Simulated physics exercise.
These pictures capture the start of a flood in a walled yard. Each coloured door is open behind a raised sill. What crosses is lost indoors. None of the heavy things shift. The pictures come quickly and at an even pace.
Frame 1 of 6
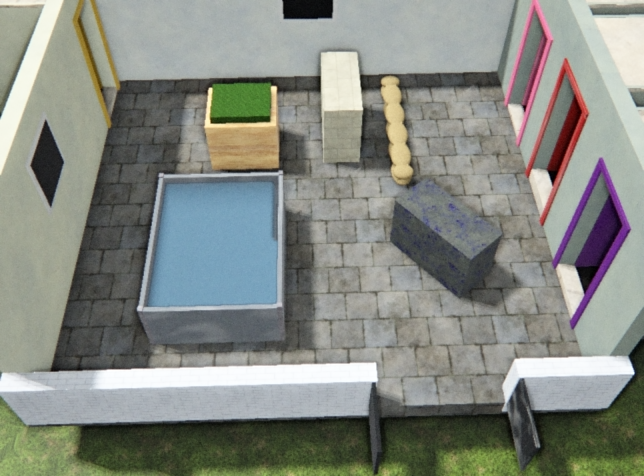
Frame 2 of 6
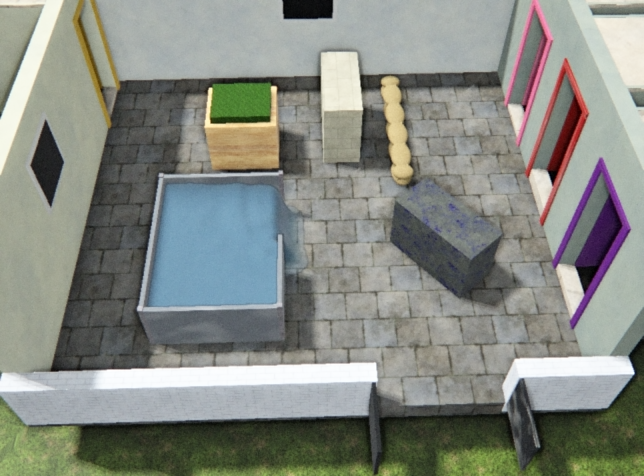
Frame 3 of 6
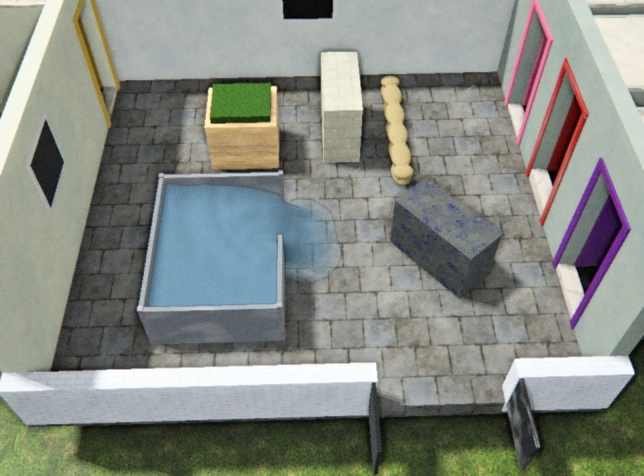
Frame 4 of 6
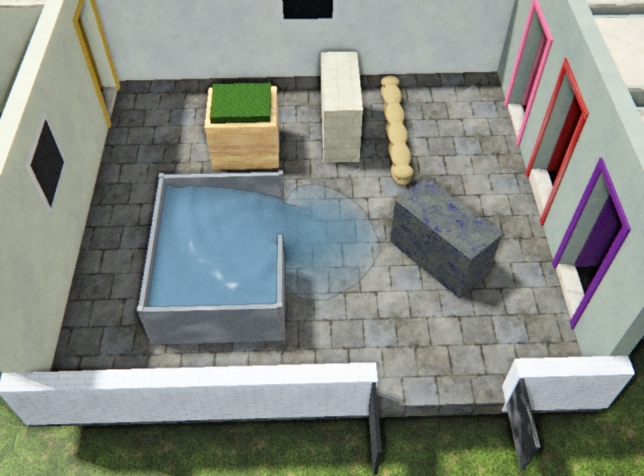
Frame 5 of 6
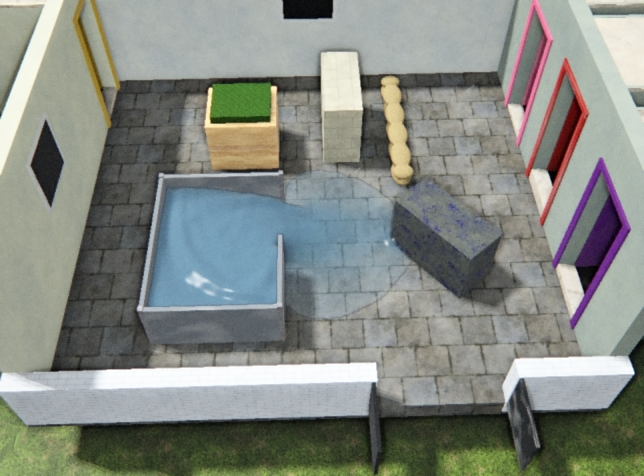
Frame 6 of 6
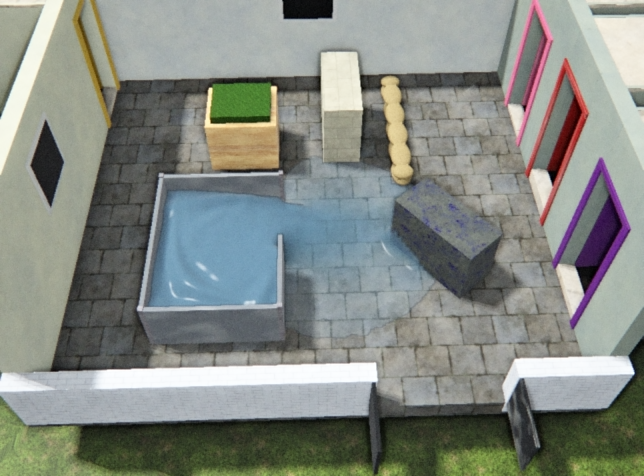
Water pours through a gap in the right side of a grey-walled tank at the left of a paved, walled yard, seen from high above by a still camera. A grass-topped wooden box, a pale block and a row of round tan shapes stand behind, with a dark block and open pink, red and purple doorways rightward. The tank's surface ripples as a thin blue sheet fans across the paving and reaches the dark block.
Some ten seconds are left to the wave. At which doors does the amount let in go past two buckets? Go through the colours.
The pink door ends up over two buckets, the yellow door ends up within two buckets, the purple door ends up within two buckets, the red door ends up within two buckets.
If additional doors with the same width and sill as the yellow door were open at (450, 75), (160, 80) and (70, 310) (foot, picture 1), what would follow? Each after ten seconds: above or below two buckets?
In order, the new doors go: Overshoots, undershoots, undershoots.
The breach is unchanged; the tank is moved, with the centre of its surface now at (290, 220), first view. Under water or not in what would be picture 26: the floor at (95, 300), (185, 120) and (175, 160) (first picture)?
Taking the three spots in that order, I'd say spared, then spared, then spared.
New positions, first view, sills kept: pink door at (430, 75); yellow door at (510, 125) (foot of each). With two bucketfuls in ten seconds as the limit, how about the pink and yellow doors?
Taking them in turn, the pink door crosses the limit and the yellow door crosses the limit.
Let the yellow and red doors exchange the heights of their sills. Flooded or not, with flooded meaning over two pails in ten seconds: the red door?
The red door tops the limit.
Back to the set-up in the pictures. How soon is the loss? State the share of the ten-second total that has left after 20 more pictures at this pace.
I'd estimate close to 30 per cent.
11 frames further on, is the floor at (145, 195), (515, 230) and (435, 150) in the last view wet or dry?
First spared, then swamped, then swamped.
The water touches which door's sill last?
It's the yellow-painted one.
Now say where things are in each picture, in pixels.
The first picture shows the tank at (217, 240) is whole and still.
In the second picture, water pours out at (280, 230) and has run to (287, 209).
In the third picture, water pours out at (280, 231) and has run to (327, 269).
In the fourth picture, water pours out at (280, 231) and has run to (374, 249).
In the fifth picture, the front is at a hidden place, out from the gap at (280, 231).
In the sixth picture, water pours out at (280, 231) and has run to a hidden place.
A moment on, water covers 25 % of the floor; the pink door not reached, the yellow door not reached, the purple door not reached, the red door wet at the sill, nothing in.
Next, water covers 40 % of the floor; the pink door under two buckets in, the yellow door not reached, the purple door not reached, the red door wet at the sill, nothing in.
Then, water covers 50 % of the floor; the pink door over two buckets in, the yellow door not reached, the purple door under two buckets in, the red door under two buckets in.
Later, water covers 65 % of the floor; the pink door over two buckets in, the yellow door wet at the sill, nothing in, the purple door under two buckets in, the red door under two buckets in.
In the end, water covers 85 % of the floor; the pink door over two buckets in, the yellow door under two buckets in, the purple door under two buckets in, the red door under two buckets in.
